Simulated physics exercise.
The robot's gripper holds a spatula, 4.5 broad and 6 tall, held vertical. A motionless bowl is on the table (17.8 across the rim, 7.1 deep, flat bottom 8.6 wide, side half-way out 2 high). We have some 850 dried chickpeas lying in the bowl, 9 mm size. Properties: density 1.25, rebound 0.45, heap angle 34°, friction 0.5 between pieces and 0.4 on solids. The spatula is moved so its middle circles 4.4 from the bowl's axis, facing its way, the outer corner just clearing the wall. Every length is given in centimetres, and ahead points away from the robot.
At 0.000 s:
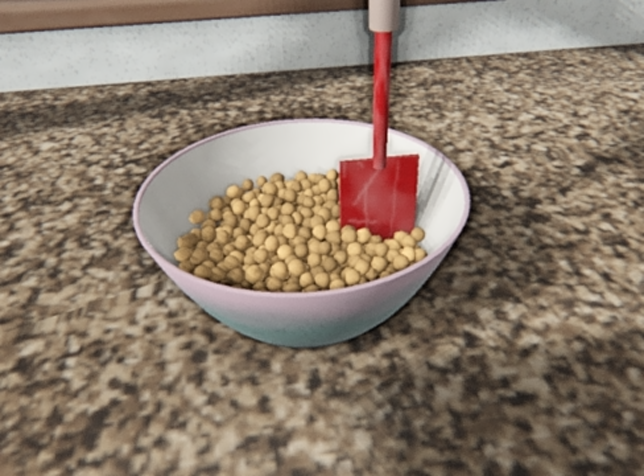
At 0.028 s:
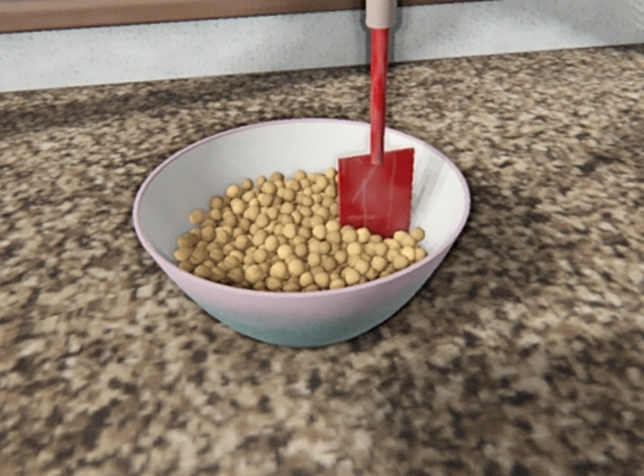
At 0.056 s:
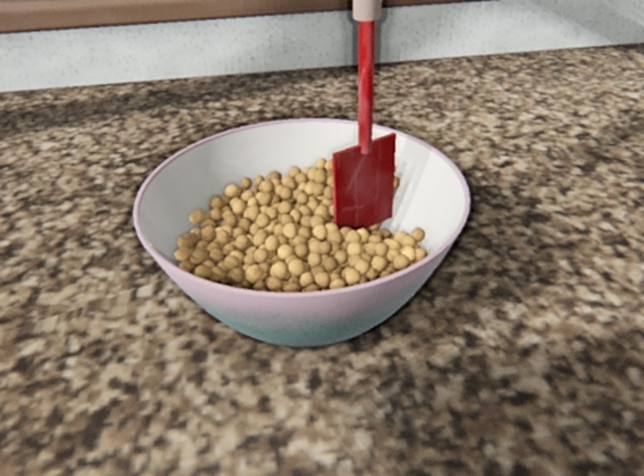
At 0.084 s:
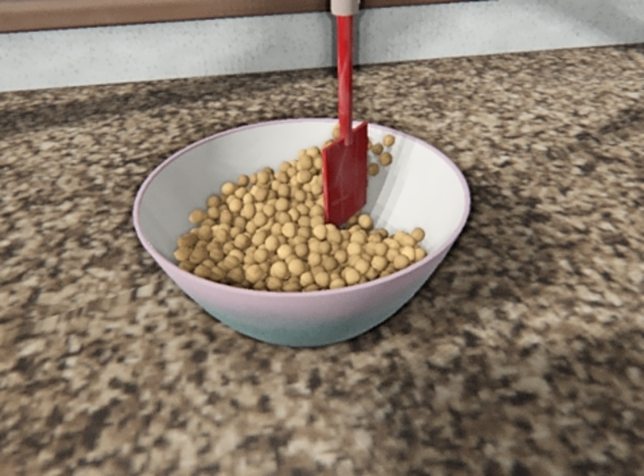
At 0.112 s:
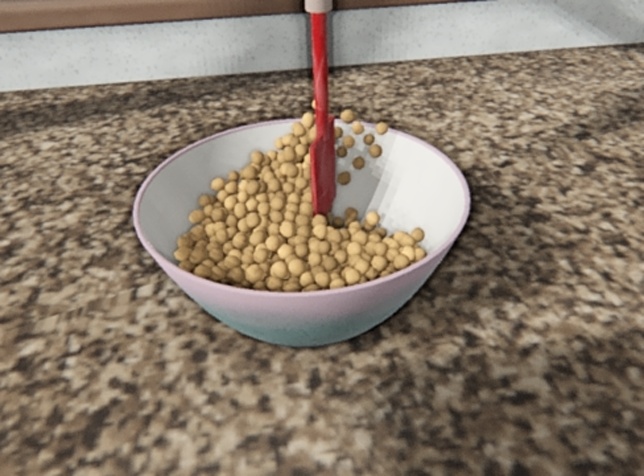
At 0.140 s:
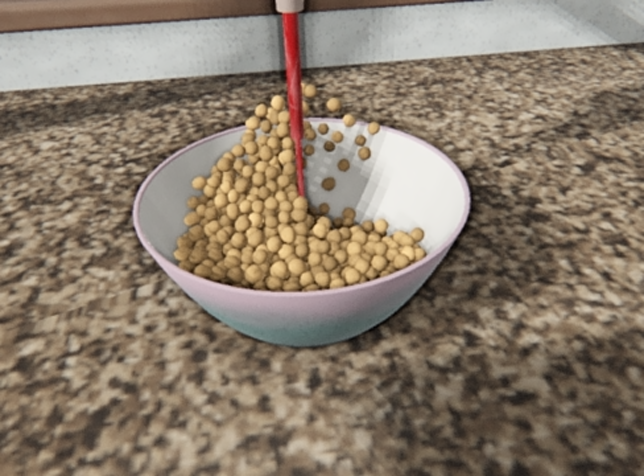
On a speckled countertop, a red spatula sweeps leftward through chickpeas in a still bowl, turning edge-on and tossing some upward.
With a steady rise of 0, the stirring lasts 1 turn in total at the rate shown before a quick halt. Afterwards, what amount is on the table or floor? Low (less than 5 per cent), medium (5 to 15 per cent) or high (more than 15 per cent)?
The share is high, more than 15 per cent.
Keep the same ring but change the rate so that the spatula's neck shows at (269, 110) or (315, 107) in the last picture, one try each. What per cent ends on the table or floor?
About 30 and 15 per cent.
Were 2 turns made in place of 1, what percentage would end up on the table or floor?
In that case some 35 per cent.
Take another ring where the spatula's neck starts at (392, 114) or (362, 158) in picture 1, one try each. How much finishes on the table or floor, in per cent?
First try about 15 per cent, second try about 15 per cent.
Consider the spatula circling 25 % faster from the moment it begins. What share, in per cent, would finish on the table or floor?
I'd say close to 30 %.
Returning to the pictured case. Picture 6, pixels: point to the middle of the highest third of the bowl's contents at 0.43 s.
(388, 235).
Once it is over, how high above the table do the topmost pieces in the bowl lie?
I'd say close to 7.0 centimetres.
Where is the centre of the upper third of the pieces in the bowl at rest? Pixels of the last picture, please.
Somewhere close to (347, 200).
After 0.28 s, 190° round, highest piece 10 above the table; 813 in the bowl, 10 on the table or floor, 27 in flight or on the tool.
After 0.43 s, 294° round, highest piece 10 above the table; 721 in the bowl, 69 on the table or floor, 60 in flight or on the tool.
After 0.70 s, 0° round, highest piece 7 above the table; 659 in the bowl, 189 on the table or floor, 2 in flight or on the tool.
After 1.40 s, 0° round, highest piece 7 above the table; 659 in the bowl, 191 on the table or floor.
At rest, 659 in the bowl, 191 on the table or floor. That is 22 % on the table or floor.
